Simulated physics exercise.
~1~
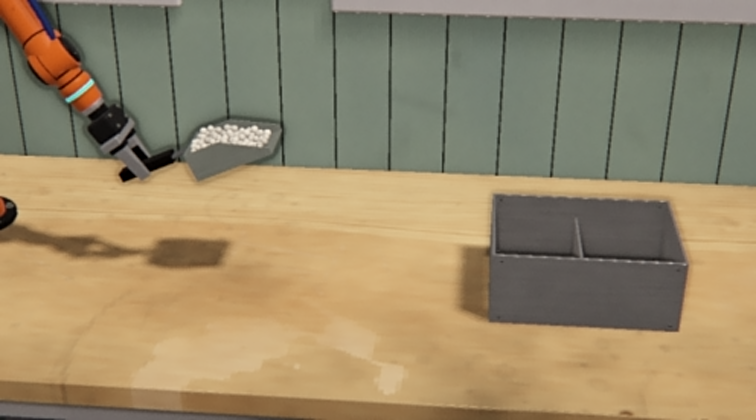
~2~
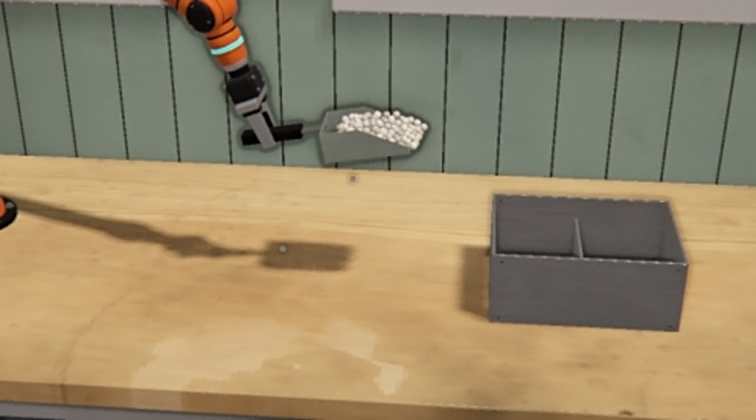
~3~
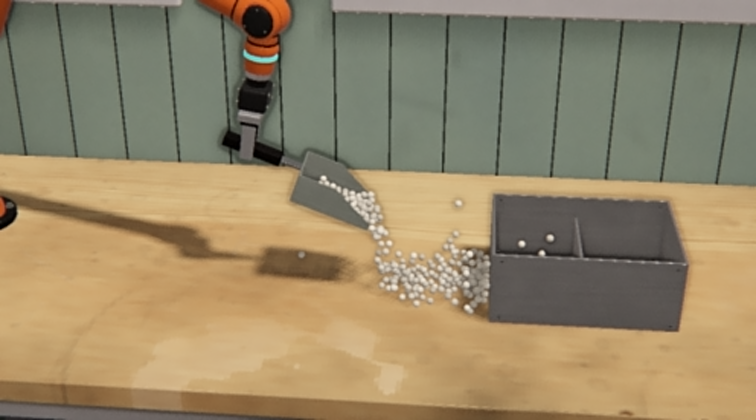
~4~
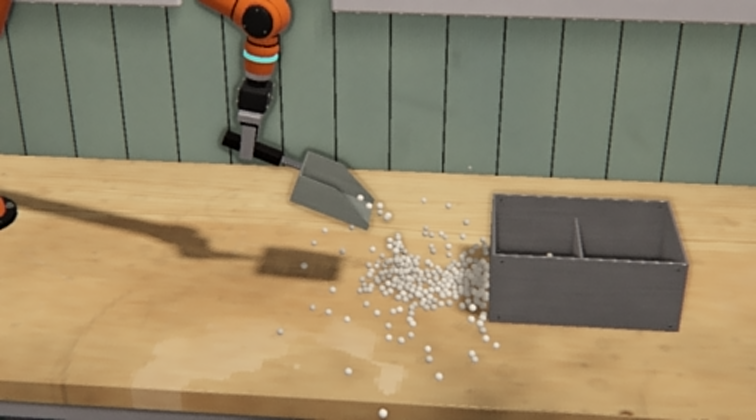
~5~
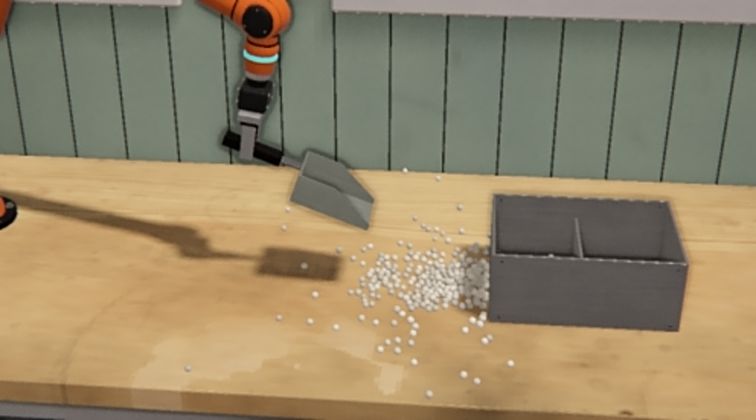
An orange robot arm with a dark gripper holds a gray scoop heaped with white beads over a light wooden table, seen from slightly above against a green plank wall. A gray open box with a dividing wall stands at the right. The arm carries the scoop to the right, stopping short of the box, then draws it back slightly and tips it forward and down. The beads pour onto the table before the box, with only a few dropping inside. They bounce and scatter across the wood, leaving the scoop empty and still above the spill.
